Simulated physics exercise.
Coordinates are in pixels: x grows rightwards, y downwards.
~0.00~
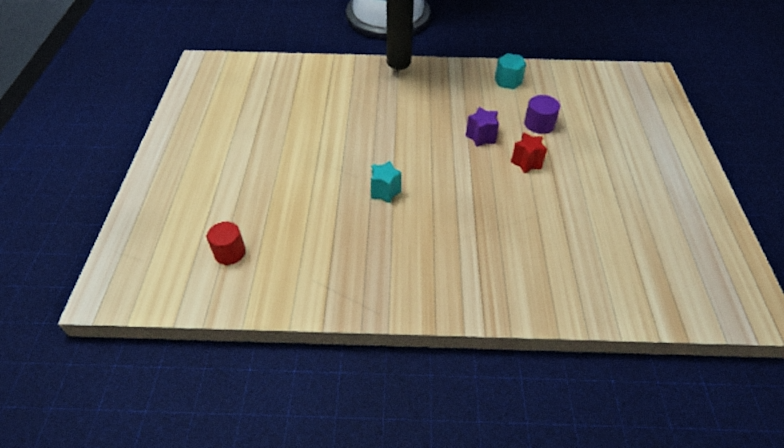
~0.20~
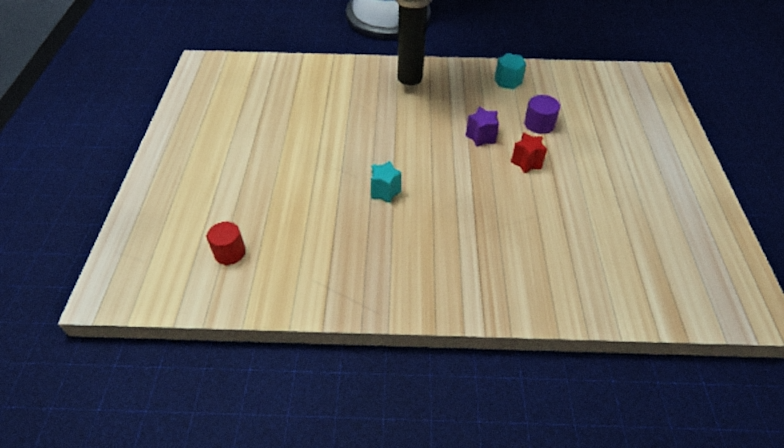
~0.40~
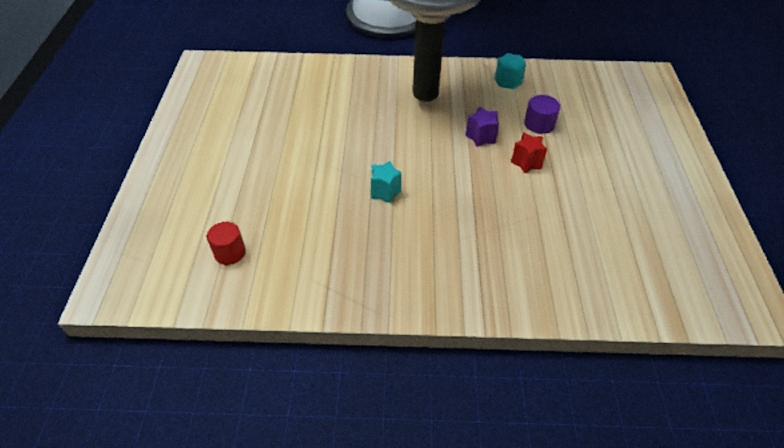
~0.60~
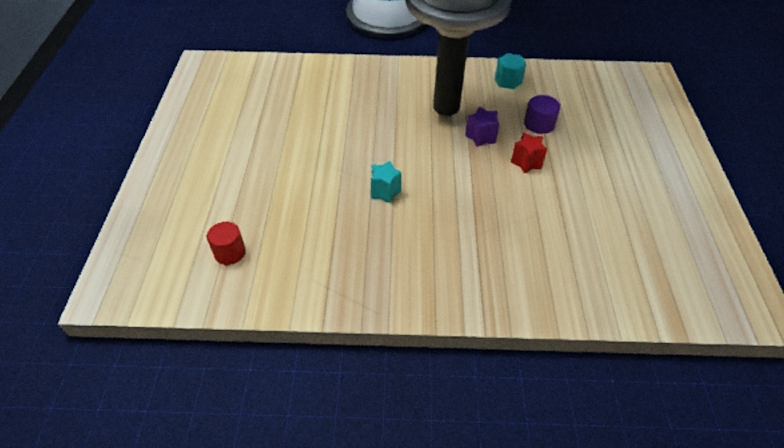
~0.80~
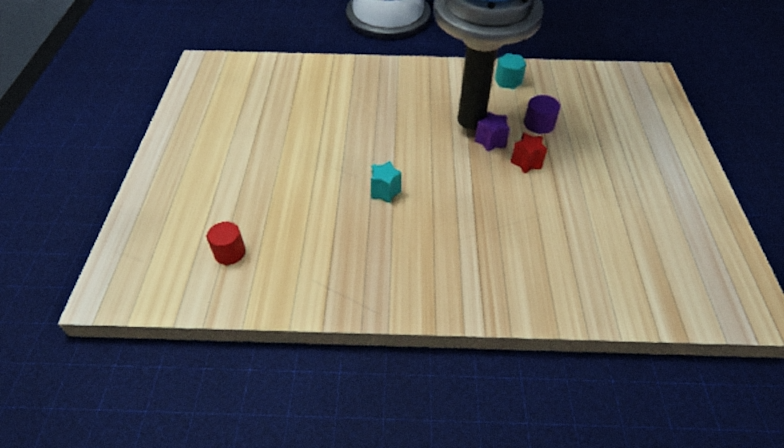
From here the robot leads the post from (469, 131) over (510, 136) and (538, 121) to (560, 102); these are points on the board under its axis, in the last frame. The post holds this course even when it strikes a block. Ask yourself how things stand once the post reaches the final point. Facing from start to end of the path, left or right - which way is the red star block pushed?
It heads right.
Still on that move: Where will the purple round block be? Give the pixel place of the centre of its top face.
The top centre is at (592, 79).
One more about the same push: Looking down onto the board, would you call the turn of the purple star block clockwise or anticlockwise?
Clockwise, looking down.
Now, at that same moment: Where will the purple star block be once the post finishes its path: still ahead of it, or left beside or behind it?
Slid away.
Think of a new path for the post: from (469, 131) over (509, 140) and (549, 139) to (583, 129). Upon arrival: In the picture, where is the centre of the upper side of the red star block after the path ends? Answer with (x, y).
Answer: (556, 156).
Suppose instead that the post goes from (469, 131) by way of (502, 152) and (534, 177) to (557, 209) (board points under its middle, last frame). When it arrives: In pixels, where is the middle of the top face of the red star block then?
At roughly (607, 176).
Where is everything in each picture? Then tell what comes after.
Post tip (399, 62); block tops, purple star block (485, 116); turquoise hexagonal block (512, 61); red star block (532, 142); purple round block (545, 104), in the first frame.
Post (410, 78); blocks unchanged, in the second frame.
Post (426, 93); blocks unchanged, in the third frame.
Post (446, 107); blocks unchanged, in the fourth frame.
Post (471, 120); purple star block (495, 121); turquoise hexagonal block (512, 61); red star block (532, 142); purple round block (545, 104), in the fifth frame.
On the path given first. One third of the way, post (514, 126); purple star block (533, 131), turned 20° clockwise; red star block (545, 149), turned 50° clockwise.
Two thirds of the way, post (542, 110); purple star block (538, 130), turned 35° clockwise; red star block (546, 149), turned 55° clockwise; purple round block (567, 91).
At the end, post (563, 92); purple star block (538, 130), turned 35° clockwise; turquoise hexagonal block in place; red star block (546, 149), turned 55° clockwise; purple round block (592, 79).
